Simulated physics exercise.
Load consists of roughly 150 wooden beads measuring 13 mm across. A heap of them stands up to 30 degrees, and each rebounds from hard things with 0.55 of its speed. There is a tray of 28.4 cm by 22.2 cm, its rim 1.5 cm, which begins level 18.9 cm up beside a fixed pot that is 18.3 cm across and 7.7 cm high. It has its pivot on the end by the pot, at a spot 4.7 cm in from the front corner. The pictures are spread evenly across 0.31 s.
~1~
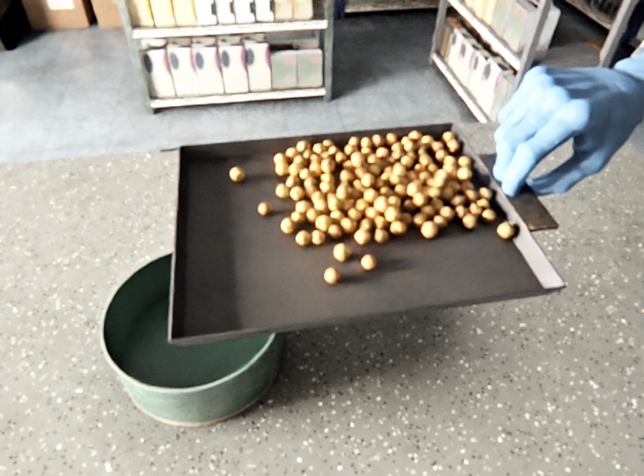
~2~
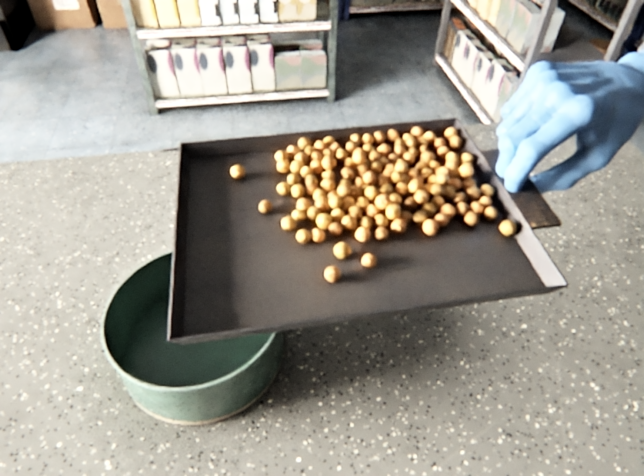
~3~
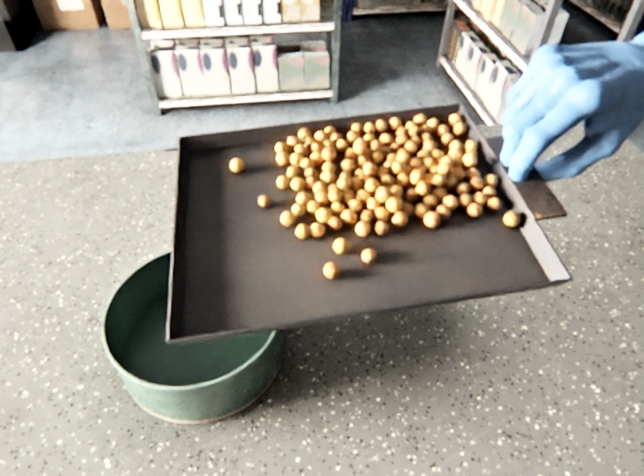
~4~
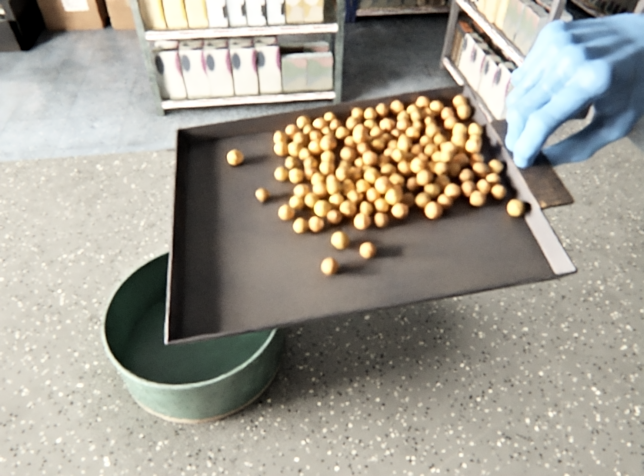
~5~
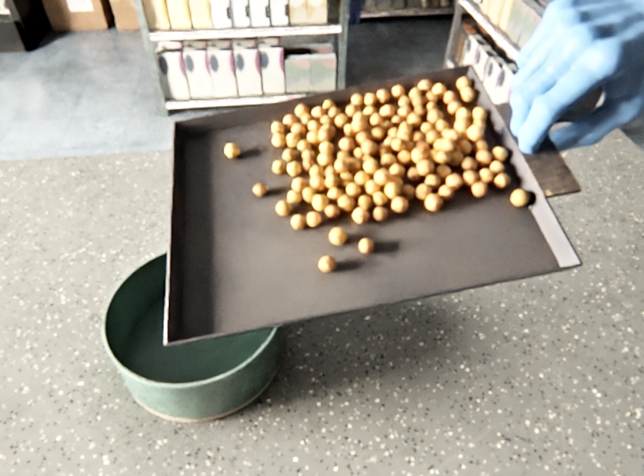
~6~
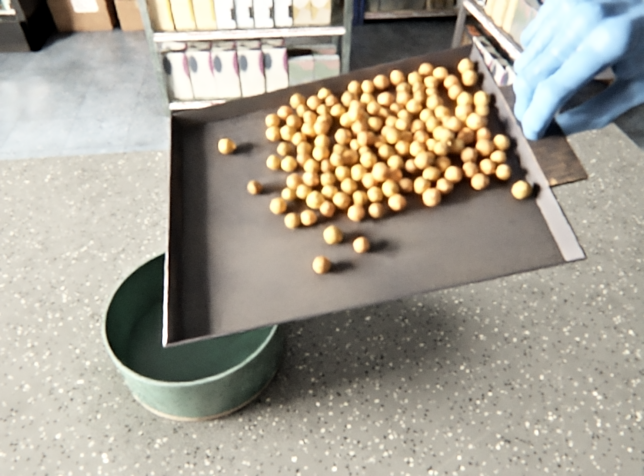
In a storage room with speckled flooring, a blue-gloved hand slowly raised the right side of a dark tray heaped with wooden beads, tilting it toward a green pot on the left.
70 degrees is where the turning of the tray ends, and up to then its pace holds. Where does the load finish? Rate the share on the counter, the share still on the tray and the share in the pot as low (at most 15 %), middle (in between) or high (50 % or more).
Counter - high; left on the tray - low; pot - low.
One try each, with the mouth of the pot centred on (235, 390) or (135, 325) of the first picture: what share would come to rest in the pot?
Estimates: 70 % and 5 %, in that order.
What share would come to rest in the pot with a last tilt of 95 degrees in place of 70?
Roughly 0 %.
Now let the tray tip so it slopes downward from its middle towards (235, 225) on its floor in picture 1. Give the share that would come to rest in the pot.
The share comes to about 70 in a hundred.
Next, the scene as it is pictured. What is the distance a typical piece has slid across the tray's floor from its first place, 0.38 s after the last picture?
Roughly 15 cm.
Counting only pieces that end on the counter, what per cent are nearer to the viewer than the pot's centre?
100 %.
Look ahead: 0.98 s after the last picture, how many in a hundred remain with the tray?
Of the load, some 10 percent.
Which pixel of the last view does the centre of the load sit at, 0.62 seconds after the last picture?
Approximately (177, 367) in the last view.
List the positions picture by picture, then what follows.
The first frame shows tray tilt 0 degrees, front corners at (179, 333) and (555, 281); middle of the pieces at (381, 183); pot at (194, 309).
The second frame shows tray tilt 1 degrees, front corners at (178, 332) and (557, 280); middle of the pieces at (382, 180).
The third frame shows tray tilt 4 degrees, front corners at (177, 332) and (561, 274), lowest corner left front; middle of the pieces at (383, 172).
The fourth frame shows tray tilt 9 degrees, front corners at (175, 334) and (565, 266), lowest corner left front; middle of the pieces at (383, 160).
The fifth frame shows tray tilt 13 degrees, front corners at (174, 335) and (570, 259), lowest corner left front; middle of the pieces at (383, 150).
The sixth frame shows tray tilt 17 degrees, front corners at (173, 336) and (574, 252), lowest corner left front; middle of the pieces at (381, 141); pot at (195, 305).
Then, 0.38 s after the last picture, tilt 43 degrees; the tray holds 95 %, the pot 0 %.
Then, 0.62 s after the last picture, tilt 60 degrees; the tray holds 50 %, the pot 0 %.
Then, 0.98 s after the last picture, tilt 70 degrees; the tray holds 10 %, the pot 0 %.
In the end, counter 100 %, tray 0 %, pot 0 %.
